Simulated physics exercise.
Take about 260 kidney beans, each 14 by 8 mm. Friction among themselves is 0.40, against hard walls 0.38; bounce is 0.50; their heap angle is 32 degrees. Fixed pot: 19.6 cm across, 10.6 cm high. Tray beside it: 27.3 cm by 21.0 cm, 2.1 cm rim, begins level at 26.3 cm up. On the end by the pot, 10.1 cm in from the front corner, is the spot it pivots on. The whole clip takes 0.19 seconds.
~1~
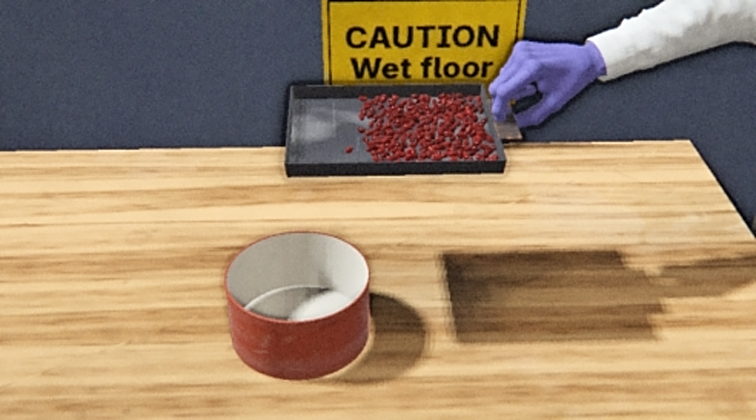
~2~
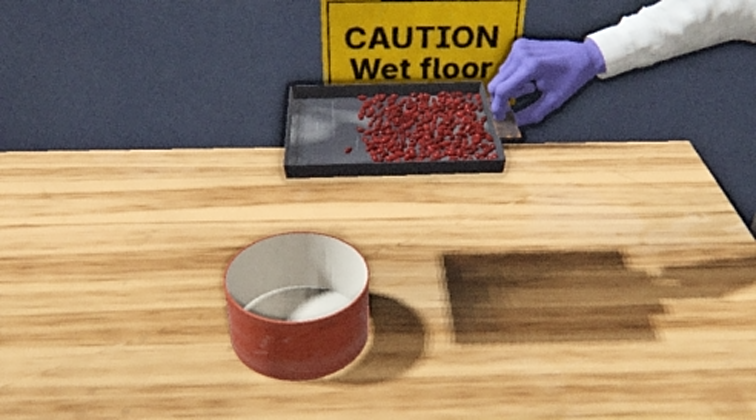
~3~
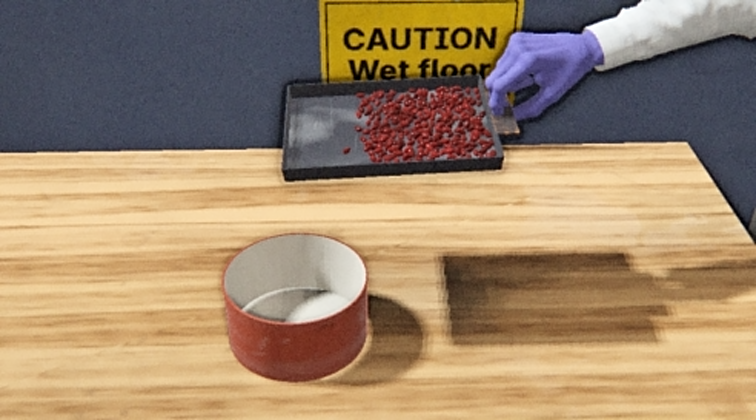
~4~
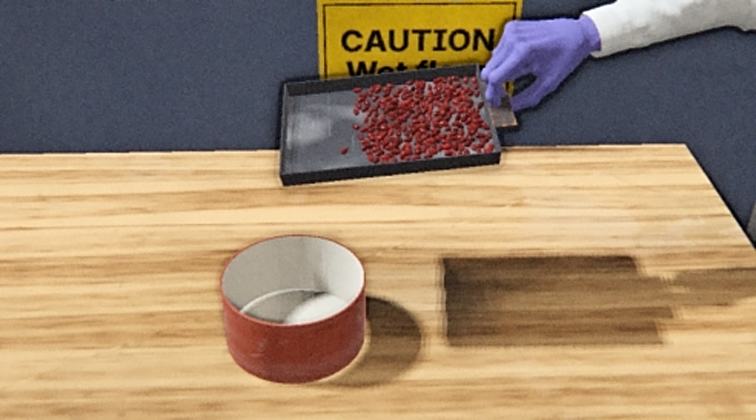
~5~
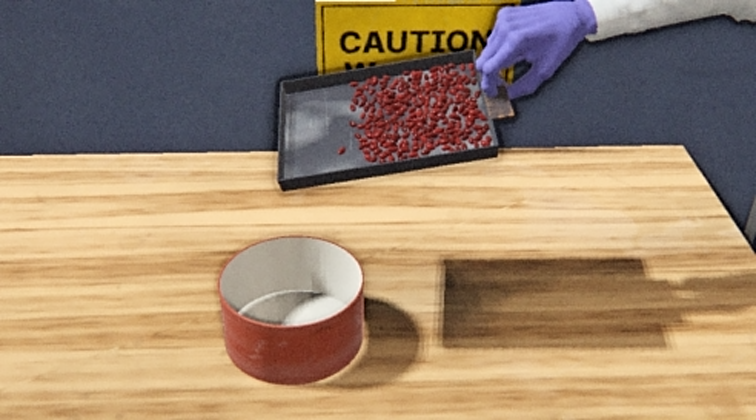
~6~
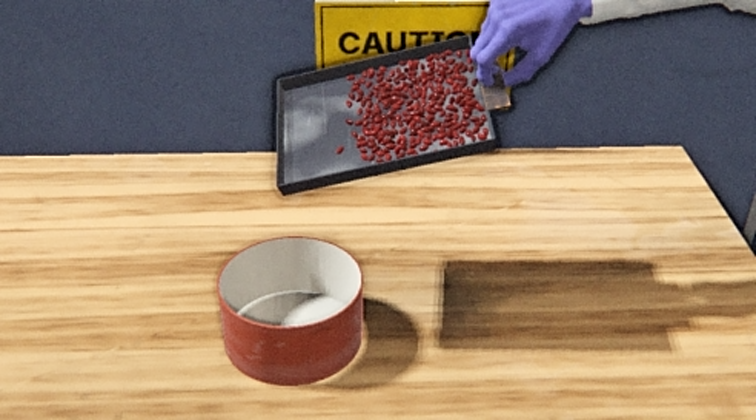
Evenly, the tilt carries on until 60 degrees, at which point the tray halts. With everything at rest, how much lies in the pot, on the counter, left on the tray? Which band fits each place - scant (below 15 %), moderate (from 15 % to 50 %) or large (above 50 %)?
Pot - large; counter - scant; tray - moderate.
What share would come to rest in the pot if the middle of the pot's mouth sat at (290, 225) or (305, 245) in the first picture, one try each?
5 and 25 %.
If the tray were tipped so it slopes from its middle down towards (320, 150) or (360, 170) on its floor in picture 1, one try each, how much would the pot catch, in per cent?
The share comes to about 25 in a hundred, then about 35 in a hundred.
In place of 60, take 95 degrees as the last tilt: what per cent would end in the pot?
That would give about 95 per cent.
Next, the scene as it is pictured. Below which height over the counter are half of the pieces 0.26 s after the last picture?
About 34 cm.
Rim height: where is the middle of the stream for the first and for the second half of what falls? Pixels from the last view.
First near (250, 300), then at (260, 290).
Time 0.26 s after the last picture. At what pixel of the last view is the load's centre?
Load centre est.: (364, 110) px.
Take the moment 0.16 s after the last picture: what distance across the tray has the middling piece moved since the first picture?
About 2 cm.
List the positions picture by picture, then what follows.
In the first picture, tray tilt 0 degrees, front corners at (287, 163) and (504, 159); middle of the pieces at (429, 128); pot at (298, 273).
In the second picture, tray tilt 1 degrees, front corners at (286, 164) and (504, 158); middle of the pieces at (428, 127).
In the third picture, tray tilt 4 degrees, front corners at (284, 168) and (502, 156), lowest corner left front; middle of the pieces at (426, 124).
In the fourth picture, tray tilt 8 degrees, front corners at (281, 173) and (499, 150), lowest corner left front; middle of the pieces at (424, 118).
In the fifth picture, tray tilt 13 degrees, front corners at (279, 179) and (496, 144), lowest corner left front; middle of the pieces at (421, 111).
In the sixth picture, tray tilt 19 degrees, front corners at (278, 184) and (493, 137), lowest corner left front; middle of the pieces at (411, 109); pot at (290, 279).
Then, 0.16 s after the last picture, tilt 41 degrees; the tray holds 100 %, the pot 0 %.
Then, 0.26 s after the last picture, tilt 55 degrees; the tray holds 100 %, the pot 0 %.
Then, 0.50 s after the last picture, tilt 60 degrees; the tray holds 65 %, the pot 5 %.
In the end, pot 60 %, counter 5 %, tray 35 %.
